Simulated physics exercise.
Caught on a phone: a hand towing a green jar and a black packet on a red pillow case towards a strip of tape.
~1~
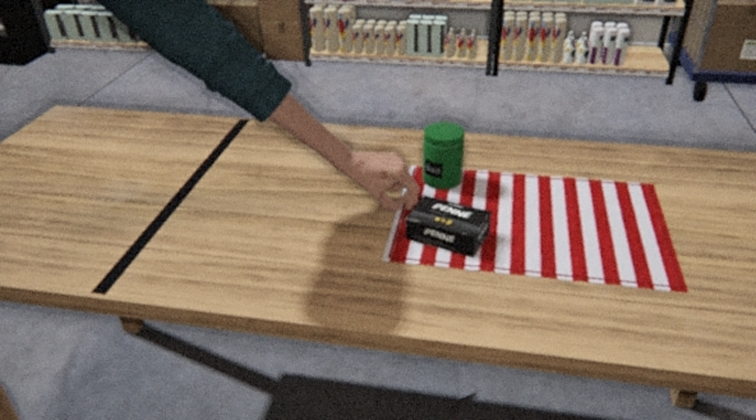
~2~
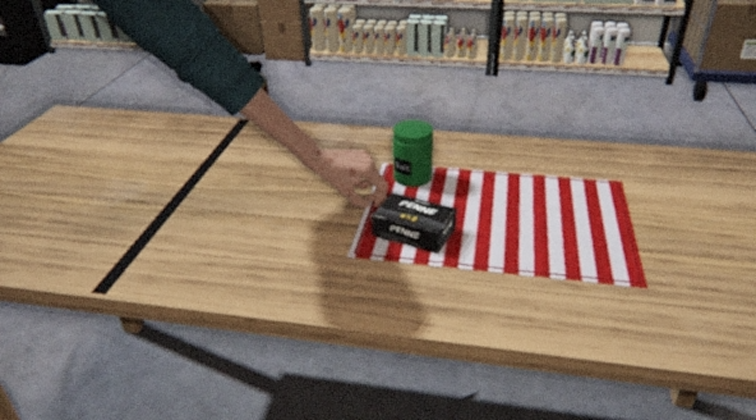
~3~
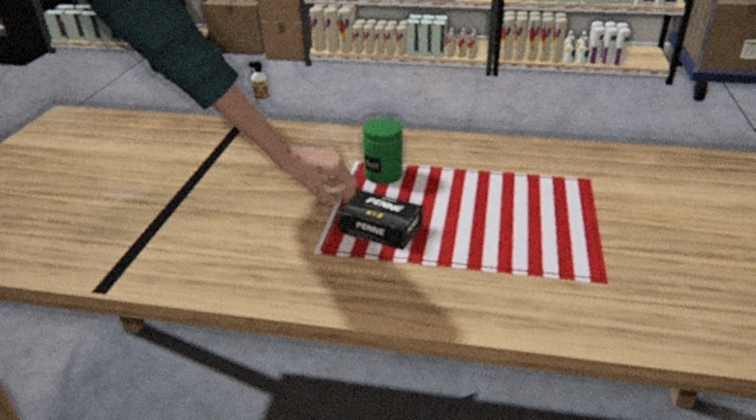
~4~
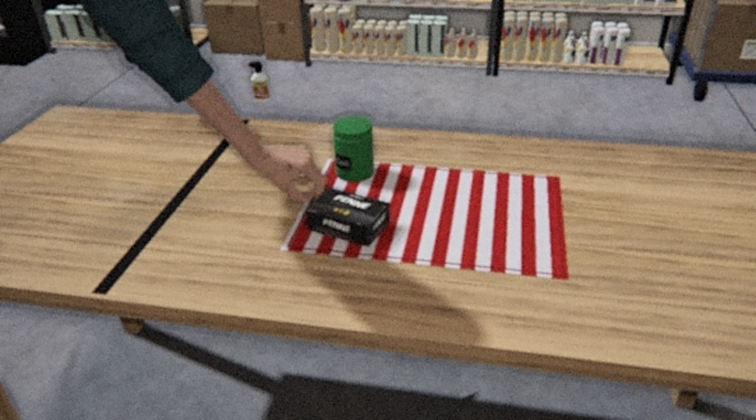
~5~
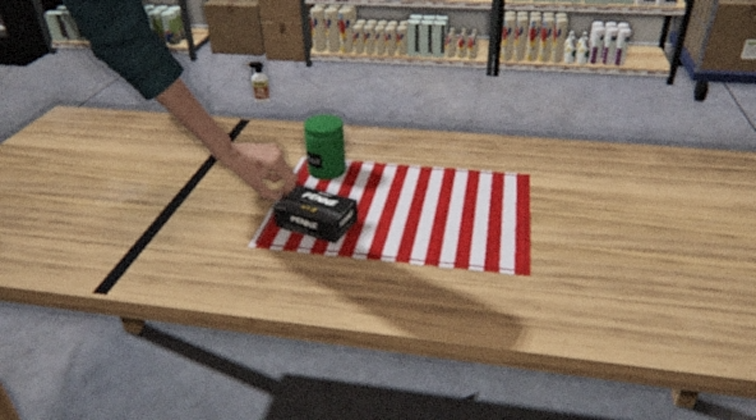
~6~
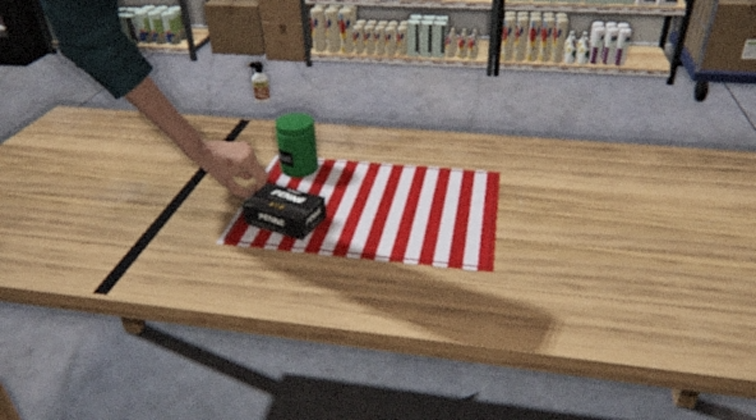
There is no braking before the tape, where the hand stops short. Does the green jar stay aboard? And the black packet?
Outcome: The green jar shoots off the front. The black packet slides clear of the cloth.
Then, 0.07 s past the final frame, hem short of the tape; green jar on the cloth near (258, 142); black packet on the cloth near (242, 207).
Then, 0.18 s past the final frame, hem at the tape; green jar ahead of the hem near (203, 139); black packet on the cloth near (180, 201).
When it is over, hem at the tape; green jar knocked over near (145, 145); black packet ahead of the hem near (123, 197). The green jar slides clear of the cloth and the black packet leaves the cloth.
